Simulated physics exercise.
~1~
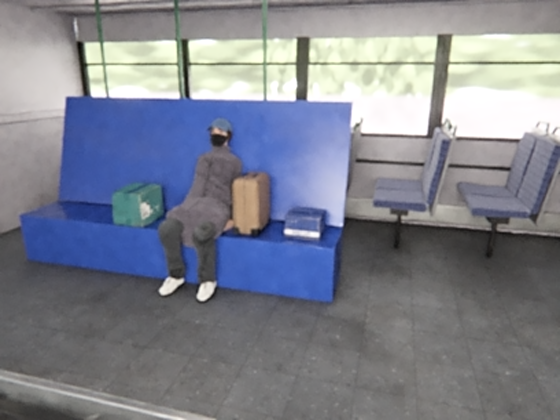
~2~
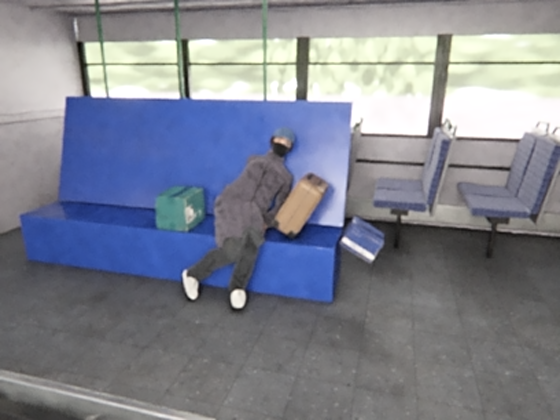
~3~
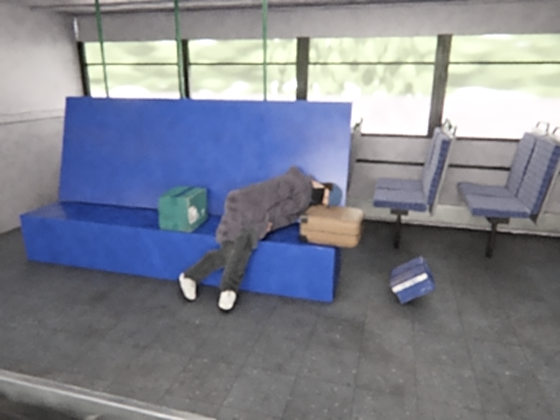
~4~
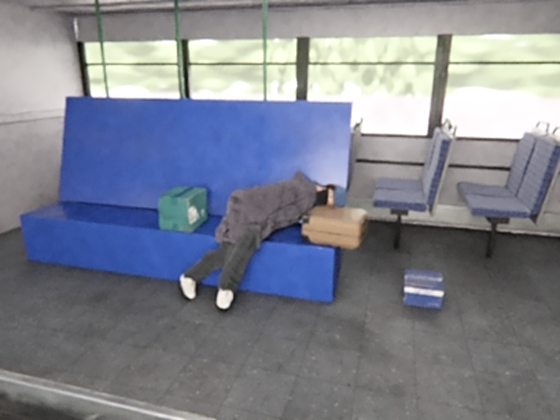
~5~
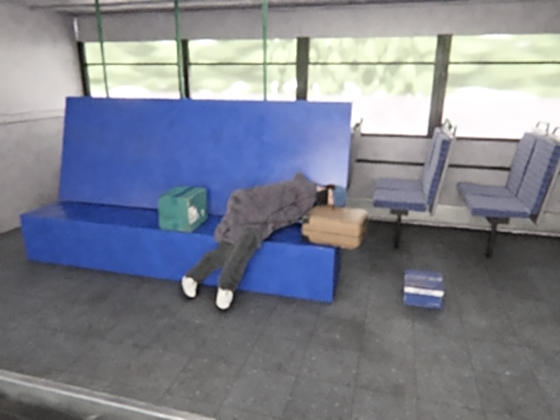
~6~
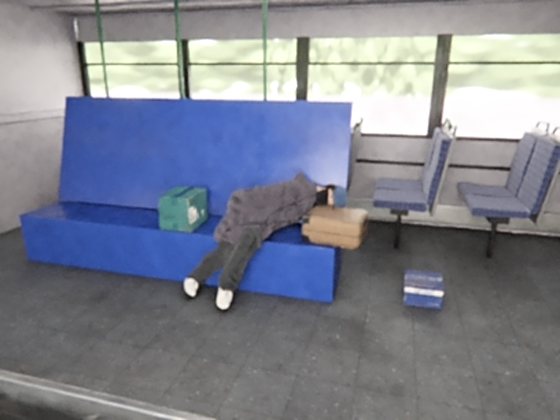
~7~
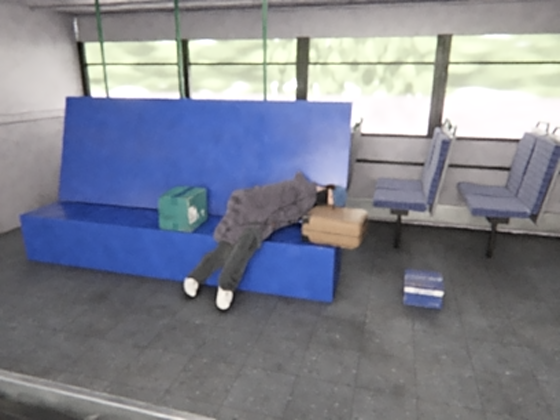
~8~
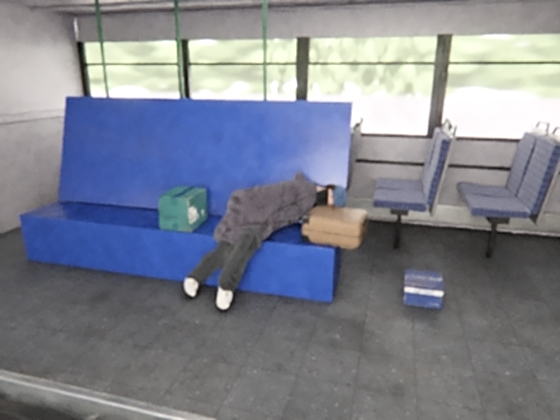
A seated commuter slumps right over a toppling brown case as a blue carton falls off.
